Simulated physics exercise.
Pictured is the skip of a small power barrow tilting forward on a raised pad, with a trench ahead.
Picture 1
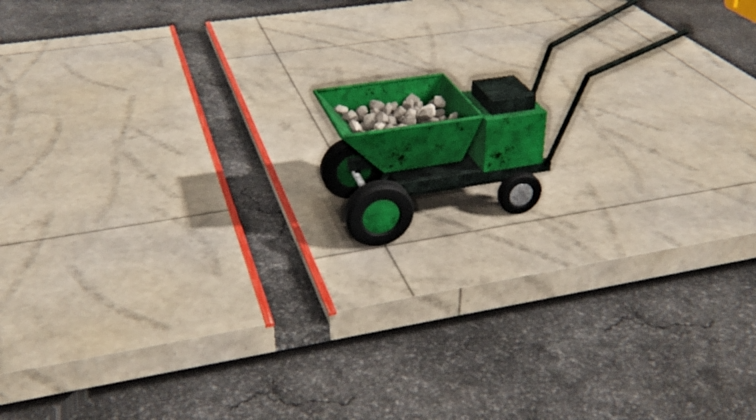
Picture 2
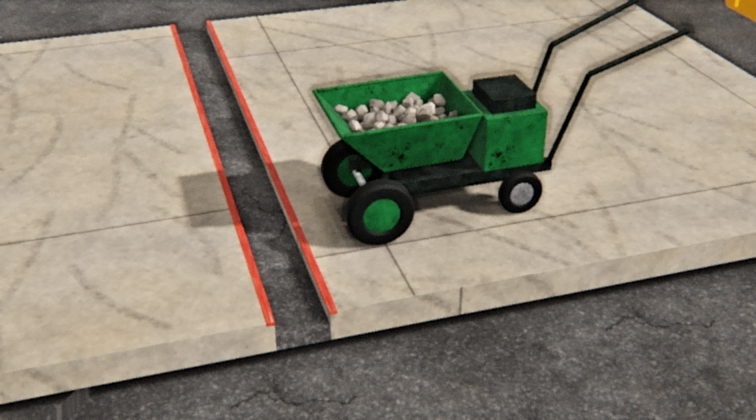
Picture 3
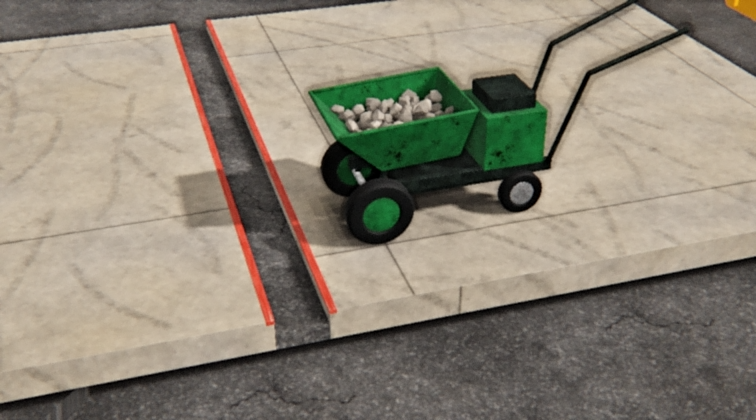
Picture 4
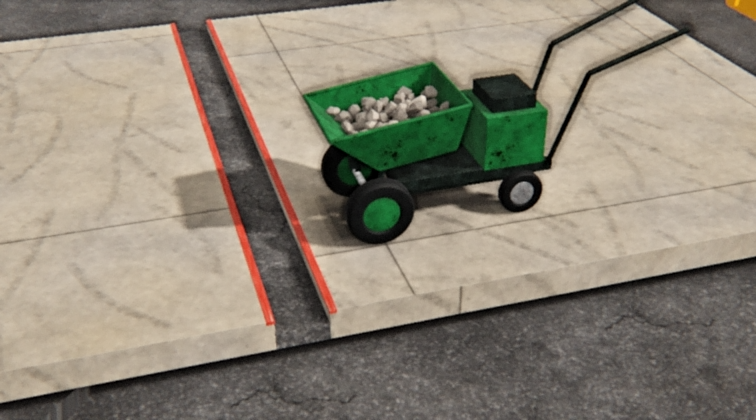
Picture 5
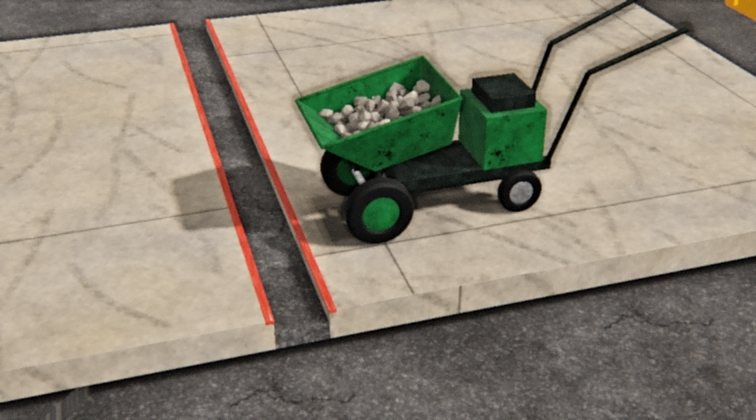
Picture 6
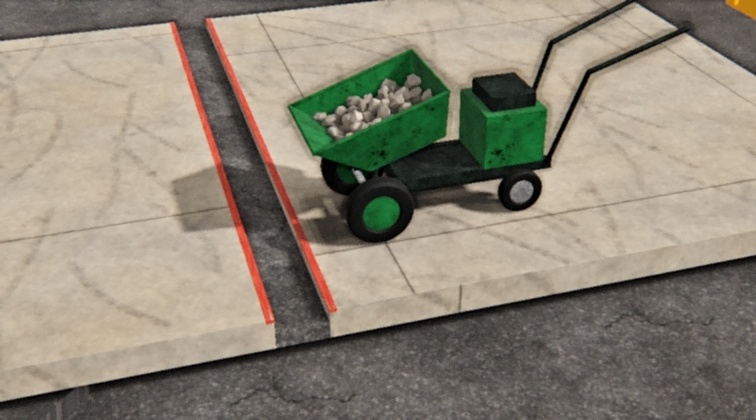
The footage shows a green power barrow loaded with broken stones standing on a raised pale pad beside a red-edged trench. Its skip starts level, then gradually tilts forward to the left while the wheels and black handles stay still.
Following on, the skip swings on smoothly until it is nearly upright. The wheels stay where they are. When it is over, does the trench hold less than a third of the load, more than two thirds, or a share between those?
What ends in the trench is going to be one-third to two-thirds of the load.
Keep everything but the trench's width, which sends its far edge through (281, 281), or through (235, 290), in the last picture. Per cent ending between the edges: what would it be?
10 %, 80 %.
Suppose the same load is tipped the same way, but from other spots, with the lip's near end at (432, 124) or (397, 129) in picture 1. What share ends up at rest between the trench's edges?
About 20 percent at the first place and about 60 percent at the second.
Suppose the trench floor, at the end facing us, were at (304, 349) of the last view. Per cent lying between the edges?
Estimate: Approx. 80 in a hundred.
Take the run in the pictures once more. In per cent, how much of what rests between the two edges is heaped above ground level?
The answer is close to 40 per cent.
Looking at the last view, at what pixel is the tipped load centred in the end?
Near pixel (252, 231).
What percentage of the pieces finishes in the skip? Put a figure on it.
That comes to about 15 per cent or so.
Shortly afterwards, skip tipped steeply; the whole lot in the skip.
Next, skip tipped right over; the bulk in the skip; near a quarter in or heaped over the trench; a little beyond it.
Some moments later, skip tipped right over; near a quarter in the skip; near half in or heaped over the trench; near a third beyond it.
In the end, skip tipped right over; near a quarter in the skip; near half in or heaped over the trench; near a third beyond it.
